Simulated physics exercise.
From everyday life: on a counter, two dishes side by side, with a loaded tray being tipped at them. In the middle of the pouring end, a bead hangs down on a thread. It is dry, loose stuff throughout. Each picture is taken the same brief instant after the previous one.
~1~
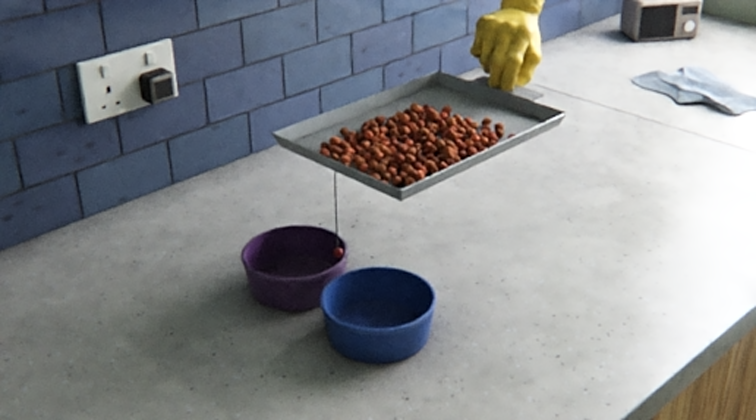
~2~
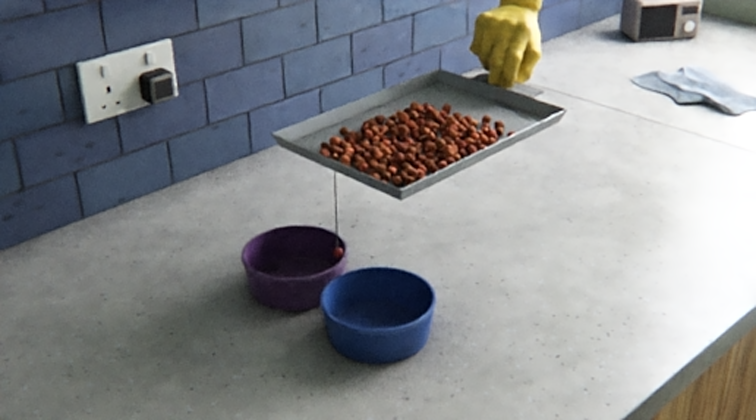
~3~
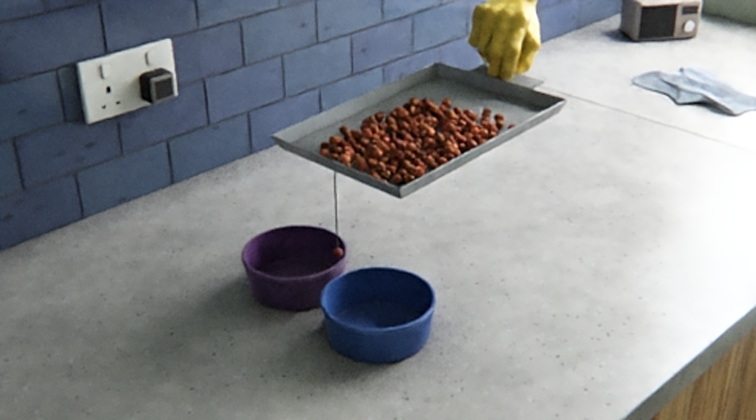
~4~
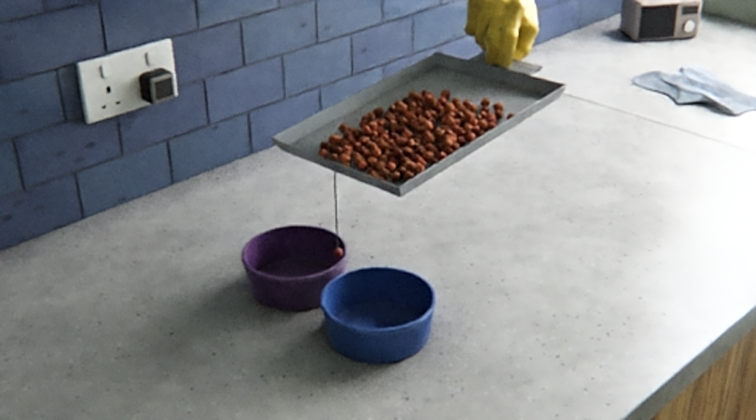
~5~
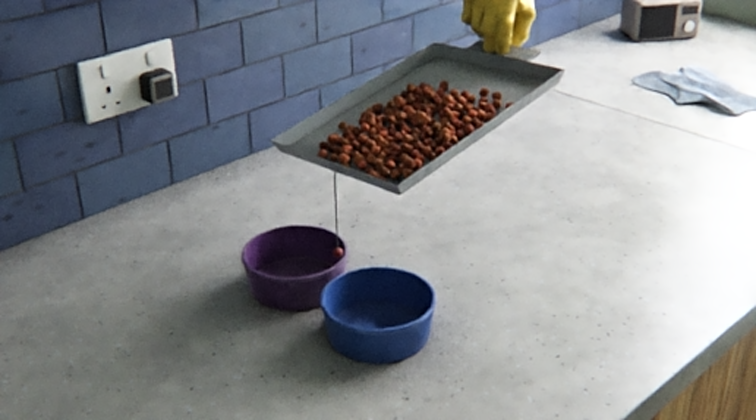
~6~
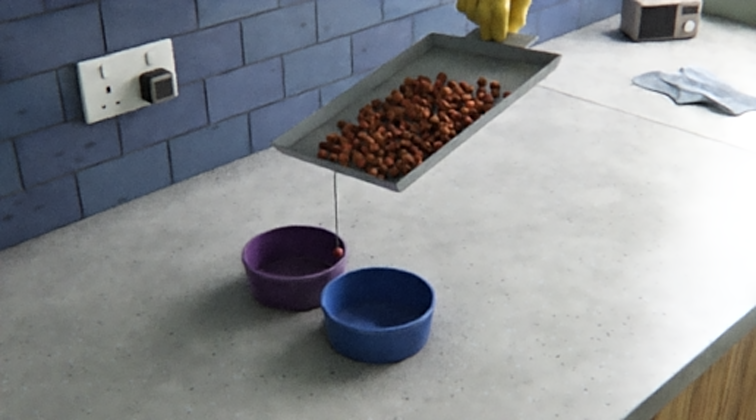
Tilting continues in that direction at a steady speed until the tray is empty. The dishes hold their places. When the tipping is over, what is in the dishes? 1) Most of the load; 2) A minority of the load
Most of the load (1).
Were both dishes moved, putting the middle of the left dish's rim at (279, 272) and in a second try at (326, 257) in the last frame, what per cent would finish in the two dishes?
Roughly 60% first, roughly 40% second.
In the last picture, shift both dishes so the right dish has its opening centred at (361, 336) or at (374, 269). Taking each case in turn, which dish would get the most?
Well, first the dish at left, then the dish at left.
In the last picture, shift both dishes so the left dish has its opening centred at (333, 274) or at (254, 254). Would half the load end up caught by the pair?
Earlier try a minority share, later try a majority share.
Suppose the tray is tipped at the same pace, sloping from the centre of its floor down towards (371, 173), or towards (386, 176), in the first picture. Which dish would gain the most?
Well, the one to the right comes out on top first, then the one to the right.
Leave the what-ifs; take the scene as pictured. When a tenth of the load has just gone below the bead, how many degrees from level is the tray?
I'd say it is tilted about 95°.
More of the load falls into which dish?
Once things settle, the left of the two ends up fuller.
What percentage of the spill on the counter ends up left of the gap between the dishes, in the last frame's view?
That comes to about 100 per cent of the pieces.
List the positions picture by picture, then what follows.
In the first picture, corners of the pouring end at (280, 133) and (401, 186), level; middle of the load at (409, 144), clay pellets; left dish at (255, 284); right dish at (338, 335); bead on its thread at (338, 253).
In the second picture, corners of the pouring end at (280, 133) and (401, 186), level; middle of the load at (409, 143).
In the third picture, corners of the pouring end at (279, 135) and (400, 185), tipped barely, lowest at the left corner; middle of the load at (408, 140).
In the fourth picture, corners of the pouring end at (279, 137) and (399, 183), tipped a little, lowest at the left corner; middle of the load at (407, 135).
In the fifth picture, corners of the pouring end at (278, 139) and (397, 181), tipped a little, lowest at the left corner; middle of the load at (406, 131).
In the sixth picture, corners of the pouring end at (278, 141) and (396, 179), tipped clearly, lowest at the left corner; middle of the load at (405, 126); left dish at (255, 284); right dish at (338, 335).
Soon, tray tipped steeply; nearly all on the tray; a stray few in the left dish; a stray few outside both; a stray few in the air.
A while on, tray tipped past a quarter turn; about a quarter on the tray; about a quarter in the left dish; a small part outside both; about half in the air.
Towards the end, tray tipped past a quarter turn; a stray few in the right dish; about two thirds in the left dish; about a third outside both.
Finally, tray tipped past a quarter turn; a stray few in the right dish; about two thirds in the left dish; about a third outside both.
